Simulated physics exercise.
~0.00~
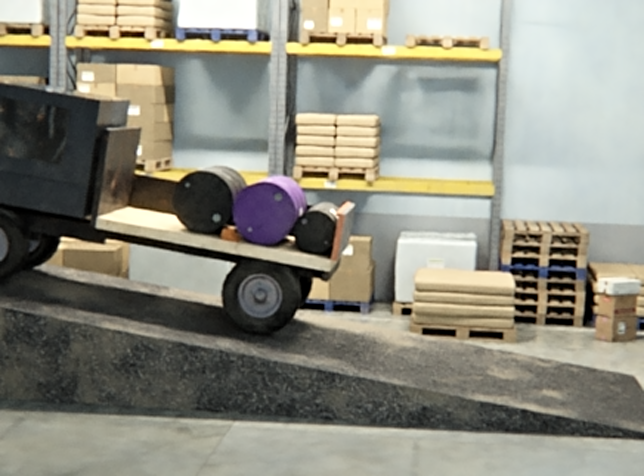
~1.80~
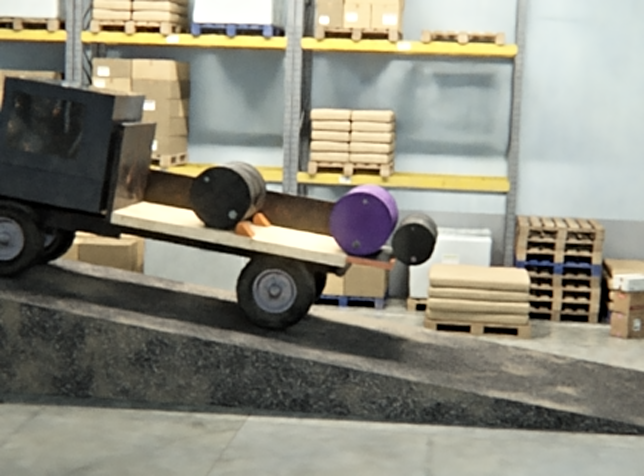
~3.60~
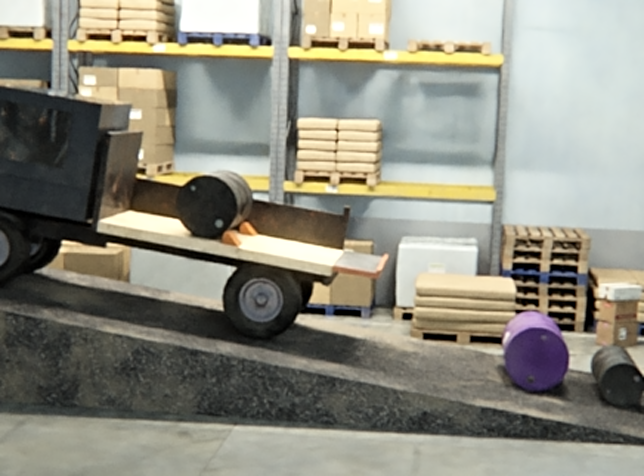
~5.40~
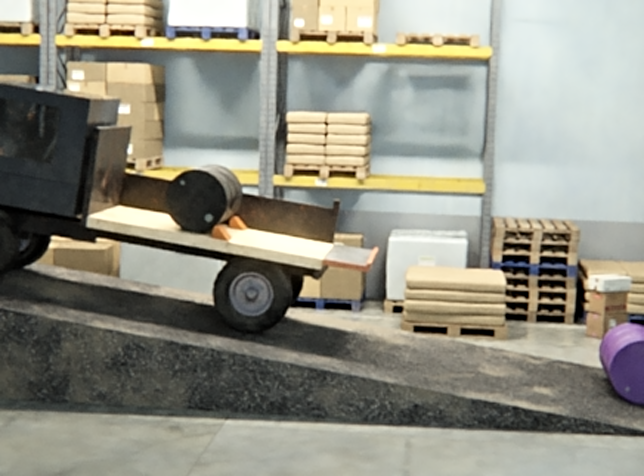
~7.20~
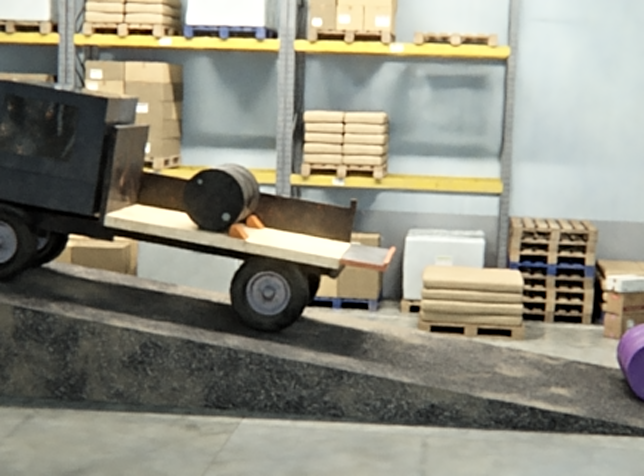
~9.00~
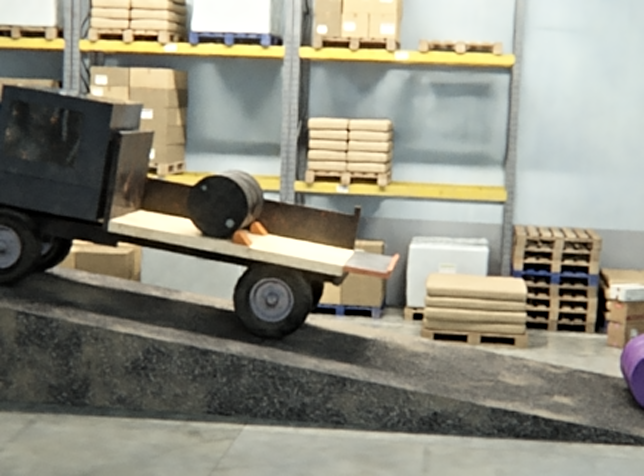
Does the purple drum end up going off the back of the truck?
Yes, the purple drum rolls right over the lowered tailgate and drops off the back onto the ramp.
